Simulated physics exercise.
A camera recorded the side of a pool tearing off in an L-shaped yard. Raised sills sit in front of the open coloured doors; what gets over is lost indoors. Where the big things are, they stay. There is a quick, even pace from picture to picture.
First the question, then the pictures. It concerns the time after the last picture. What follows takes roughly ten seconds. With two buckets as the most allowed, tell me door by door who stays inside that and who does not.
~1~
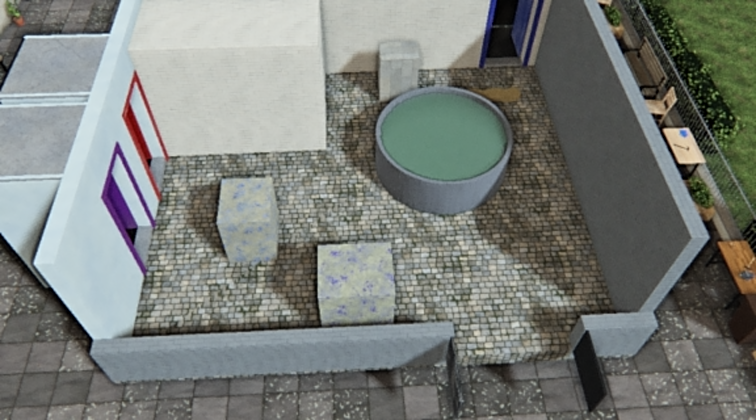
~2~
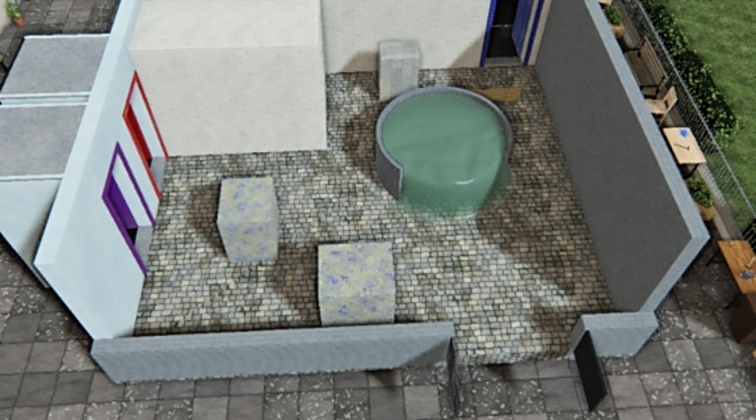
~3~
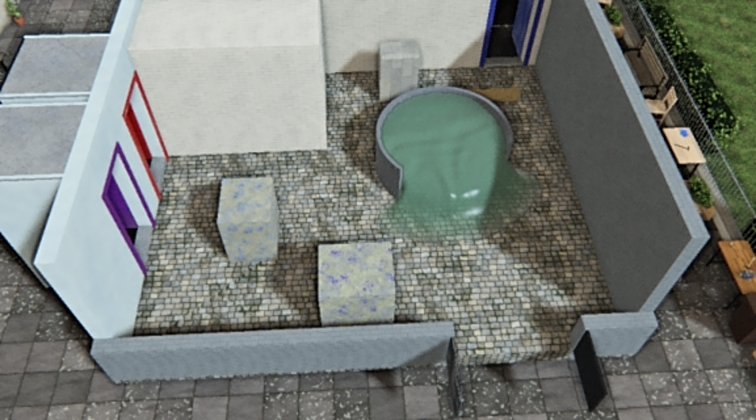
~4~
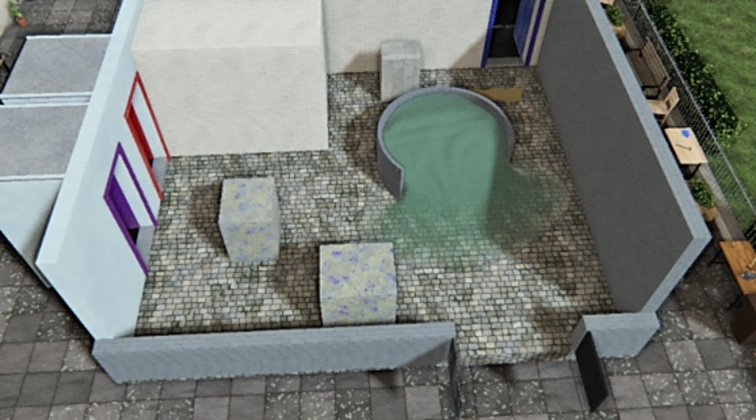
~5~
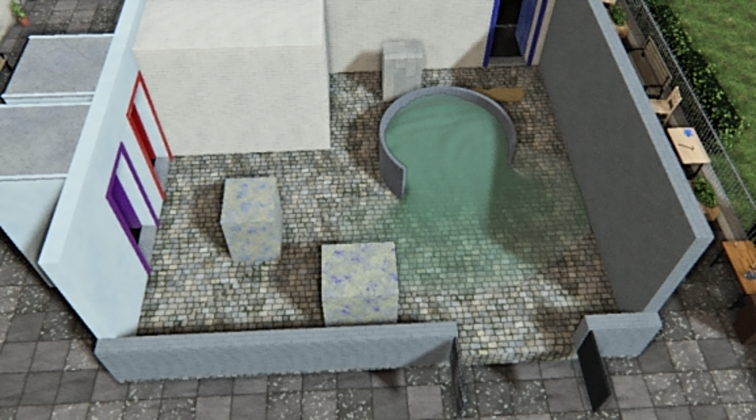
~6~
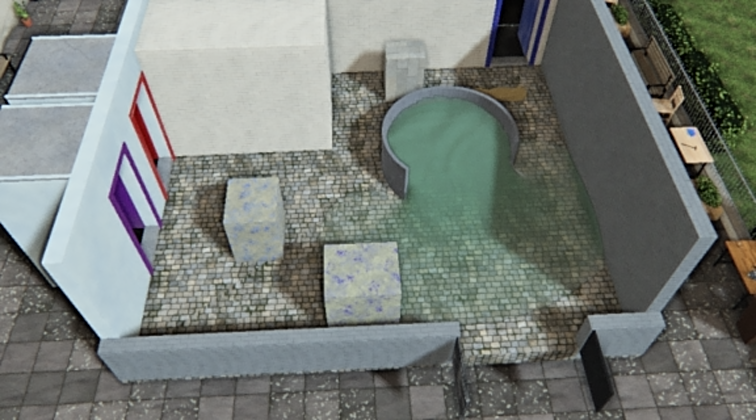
Outcome: The red door will not go over two buckets; the blue door will not go over two buckets; the purple door will not go over two buckets.
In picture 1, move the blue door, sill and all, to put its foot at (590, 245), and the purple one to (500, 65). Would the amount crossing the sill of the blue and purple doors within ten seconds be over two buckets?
My reading: Blue takes more; purple keeps below it.
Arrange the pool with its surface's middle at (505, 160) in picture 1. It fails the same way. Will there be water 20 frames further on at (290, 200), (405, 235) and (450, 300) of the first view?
Result: Spared; inundated; inundated.
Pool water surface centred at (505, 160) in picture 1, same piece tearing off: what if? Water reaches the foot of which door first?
In my view it is the blue-painted one.
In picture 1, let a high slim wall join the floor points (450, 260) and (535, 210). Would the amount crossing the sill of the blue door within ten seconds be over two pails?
Going one by one: Blue door gets more than that.
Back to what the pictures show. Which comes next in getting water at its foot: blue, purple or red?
The purple one.
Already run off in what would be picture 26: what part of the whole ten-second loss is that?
Roughly 60 %.
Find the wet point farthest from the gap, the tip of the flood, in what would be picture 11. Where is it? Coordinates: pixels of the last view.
The front tops out at about (219, 315).
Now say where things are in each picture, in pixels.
The round pool at (444, 135) is whole and still, in the first frame.
The front is at (514, 175), out from the gap at (466, 200), in the second frame.
The front is at (536, 181), out from the gap at (466, 201), in the third frame.
The front is at (565, 190), out from the gap at (467, 204), in the fourth frame.
Water pours out at (469, 204) and has run to a hidden place, in the fifth frame.
The front is at a hidden place, out from the gap at (471, 204), in the sixth frame.
A moment on, water covers 40 % of the floor; the red door not reached, the blue door not reached, the purple door not reached.
Next, water covers 50 % of the floor; the red door not reached, the blue door not reached, the purple door not reached.
Then, water covers 60 % of the floor; the red door not reached, the blue door wet at the sill, nothing in, the purple door wet at the sill, nothing in.
Later, water covers 80 % of the floor; the red door wet at the sill, nothing in, the blue door wet at the sill, nothing in, the purple door wet at the sill, nothing in.
In the end, water covers 95 % of the floor; the red door wet at the sill, nothing in, the blue door wet at the sill, nothing in, the purple door wet at the sill, nothing in.
